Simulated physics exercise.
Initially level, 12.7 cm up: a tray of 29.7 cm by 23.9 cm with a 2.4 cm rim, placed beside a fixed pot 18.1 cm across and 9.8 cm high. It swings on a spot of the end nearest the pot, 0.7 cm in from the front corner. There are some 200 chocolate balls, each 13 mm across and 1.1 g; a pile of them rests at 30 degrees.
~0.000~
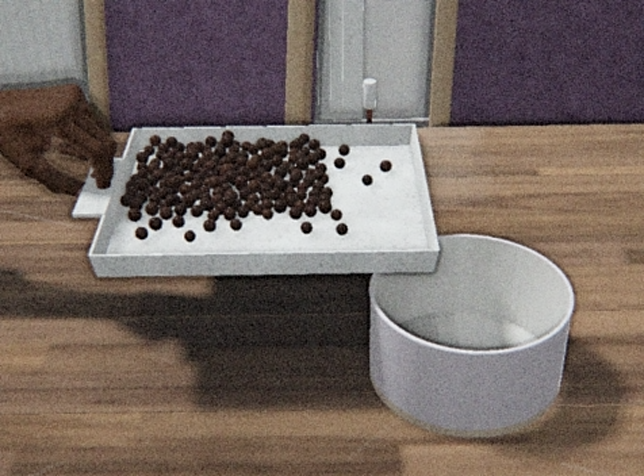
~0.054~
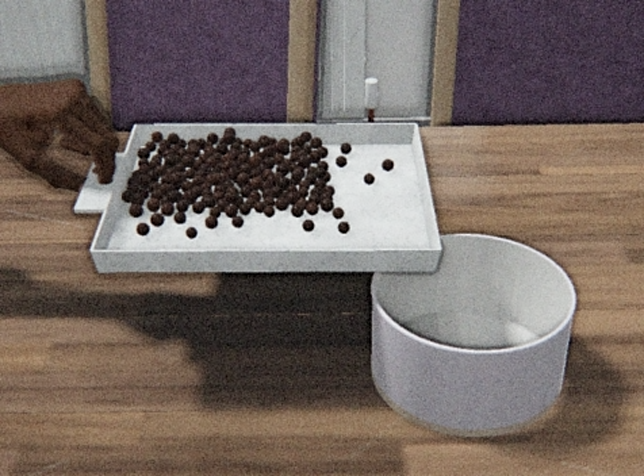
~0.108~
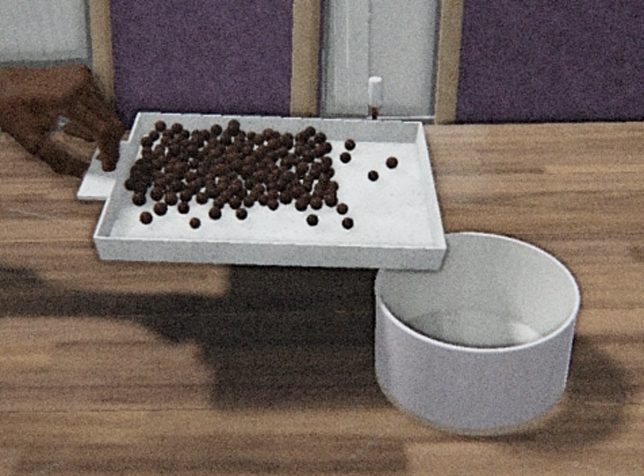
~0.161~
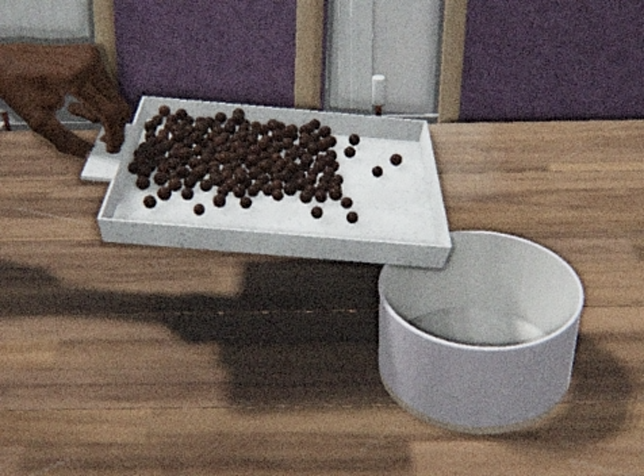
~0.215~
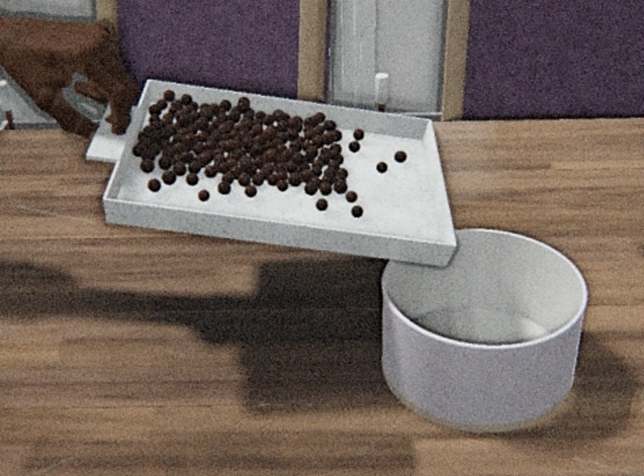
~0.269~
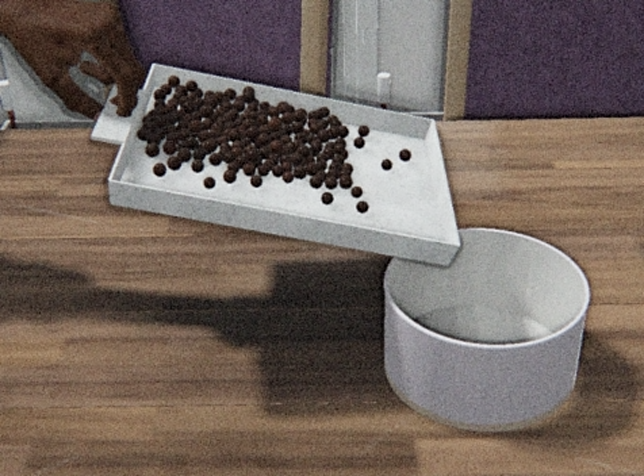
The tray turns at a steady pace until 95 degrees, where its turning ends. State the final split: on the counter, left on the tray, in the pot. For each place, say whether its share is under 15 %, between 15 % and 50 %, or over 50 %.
Counter: Over 50 %; left on the tray: Under 15 %; pot: Between 15 % and 50 %.
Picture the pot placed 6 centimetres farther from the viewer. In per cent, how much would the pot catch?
Expect something close to 55 per cent.
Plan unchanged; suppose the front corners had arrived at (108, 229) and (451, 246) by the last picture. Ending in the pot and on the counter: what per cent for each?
The pot gets 40 and the counter 60.
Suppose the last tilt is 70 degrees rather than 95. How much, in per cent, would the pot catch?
Around 5 per cent, then.
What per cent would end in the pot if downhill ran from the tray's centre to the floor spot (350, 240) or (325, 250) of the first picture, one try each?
Around 95 % for the first direction, around 55 % for the second.
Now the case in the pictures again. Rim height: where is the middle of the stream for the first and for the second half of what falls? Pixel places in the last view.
I'd mark about (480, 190) for the first half, then (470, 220) for the second.
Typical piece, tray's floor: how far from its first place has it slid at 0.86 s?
Around 14 centimetres.
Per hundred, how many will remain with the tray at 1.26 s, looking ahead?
It works out to near 85 per cent of the load.
Then, at 0.86 s, tilt 52 degrees; the tray holds 100 %, the pot 0 %.
Then, at 1.26 s, tilt 78 degrees; the tray holds 85 %, the pot 5 %.
After 1.74 s, tilt 95 degrees; the tray holds 25 %, the pot 20 %.
At rest (2.9 s), counter 70 %, tray 0 %, pot 30 %.
